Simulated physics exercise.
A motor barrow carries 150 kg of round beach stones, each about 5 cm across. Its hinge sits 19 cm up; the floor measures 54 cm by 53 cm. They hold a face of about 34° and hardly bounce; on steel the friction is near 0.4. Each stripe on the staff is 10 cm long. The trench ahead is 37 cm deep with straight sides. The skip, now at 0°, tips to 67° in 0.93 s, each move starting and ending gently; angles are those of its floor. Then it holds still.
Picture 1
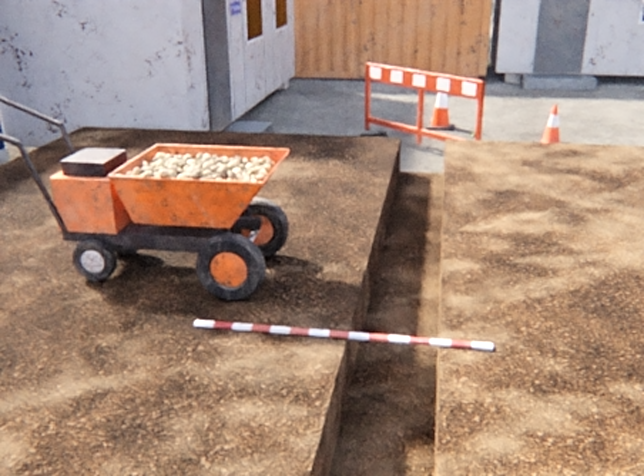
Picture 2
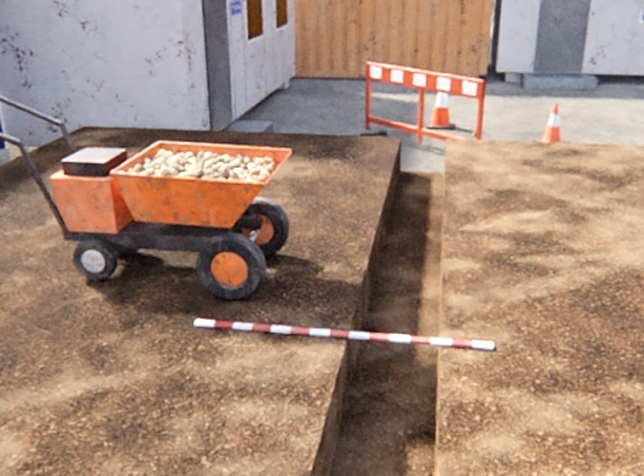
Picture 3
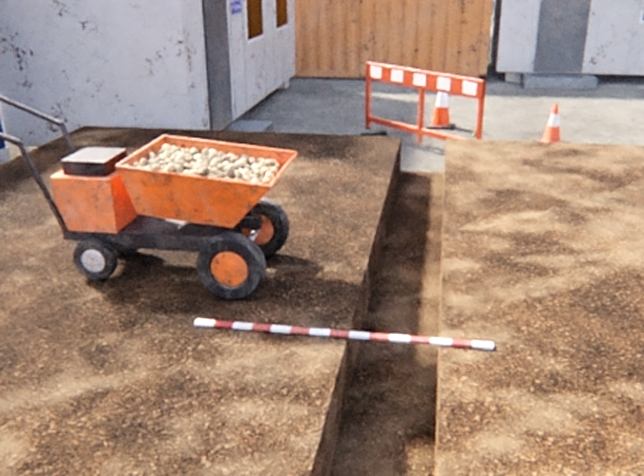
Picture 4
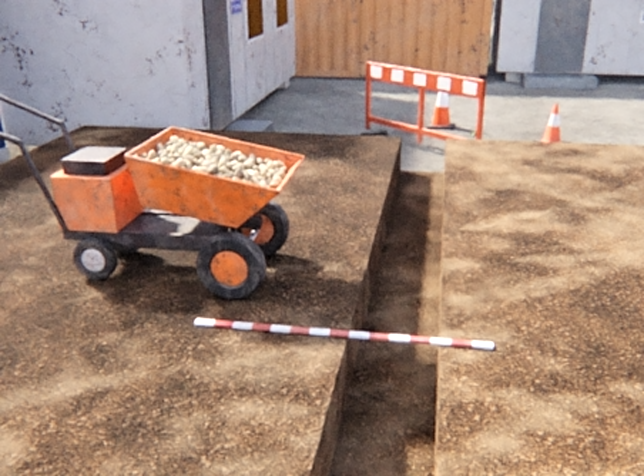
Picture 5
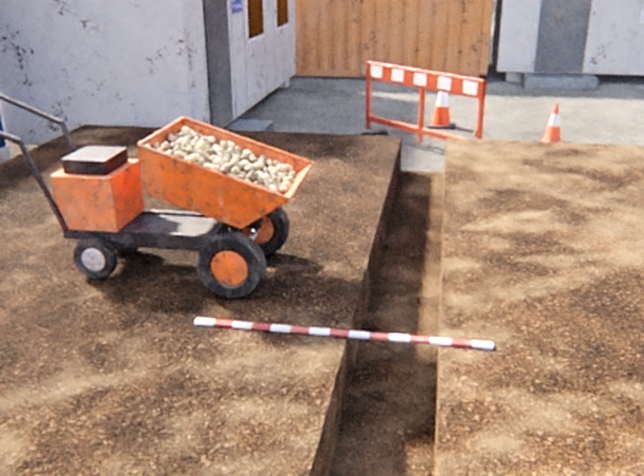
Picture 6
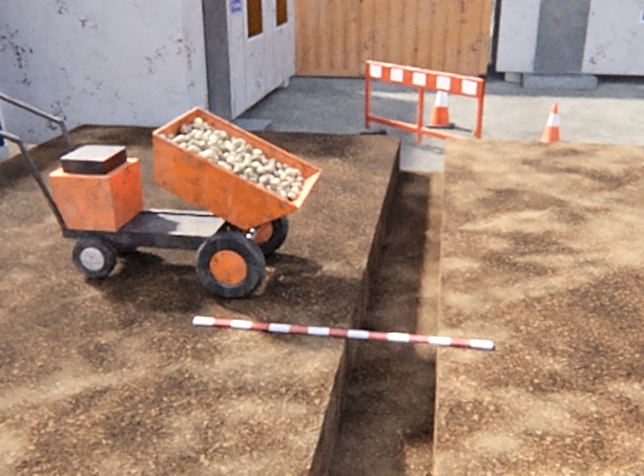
The orange skip of a small motor barrow, loaded with pale round stones, slowly tilted forward to the right, its back end rising while the wheels stayed still beside a narrow trench.
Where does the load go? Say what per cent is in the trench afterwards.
Roughly 92 per cent ends in the trench.
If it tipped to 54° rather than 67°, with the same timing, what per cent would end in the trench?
It would be near 55 per cent.
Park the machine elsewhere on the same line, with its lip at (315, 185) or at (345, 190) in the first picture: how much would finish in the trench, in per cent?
Near 85 per cent from the first place, 50 from the second.
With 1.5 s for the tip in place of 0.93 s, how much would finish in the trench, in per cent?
It would be near 90 per cent.
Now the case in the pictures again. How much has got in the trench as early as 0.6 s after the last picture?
About 30 per cent by then.
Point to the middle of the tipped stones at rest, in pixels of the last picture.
Around (398, 328).
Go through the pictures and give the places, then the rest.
Lip at (261, 184), floor tilted 0°, highest stones at (215, 163), in the first picture.
The skip is at 1°, its lip at (264, 184); the top of the load is at (199, 160), in the second picture.
Lip at (270, 187), floor tilted 5°, highest stones at (190, 155), in the third picture.
Lip at (279, 192), floor tilted 11°, highest stones at (176, 146), in the fourth picture.
The skip is at 18°, its lip at (289, 199); the top of the load is at (181, 136), in the fifth picture.
The skip is at 25°, its lip at (299, 208); the top of the load is at (193, 128), in the sixth picture.
Then, 0.3 s after the last picture the floor is at 57°, 100 % in the skip; the foremost stones are at (330, 241).
Then, 0.6 s after the last picture the floor is at 67°, 62 % in the skip, 9 % short of the trench, 29 % in the trench; the foremost stones are at (406, 345).
Then, 1.0 s after the last picture the floor is at 67°, 24 % in the skip, 9 % short of the trench, 67 % in the trench; the foremost stones are at (435, 324).
Then, 2.9 s after the last picture the floor is at 67°, 0 % in the skip, 8 % short of the trench, 92 % in the trench; the foremost stones are at (435, 325).
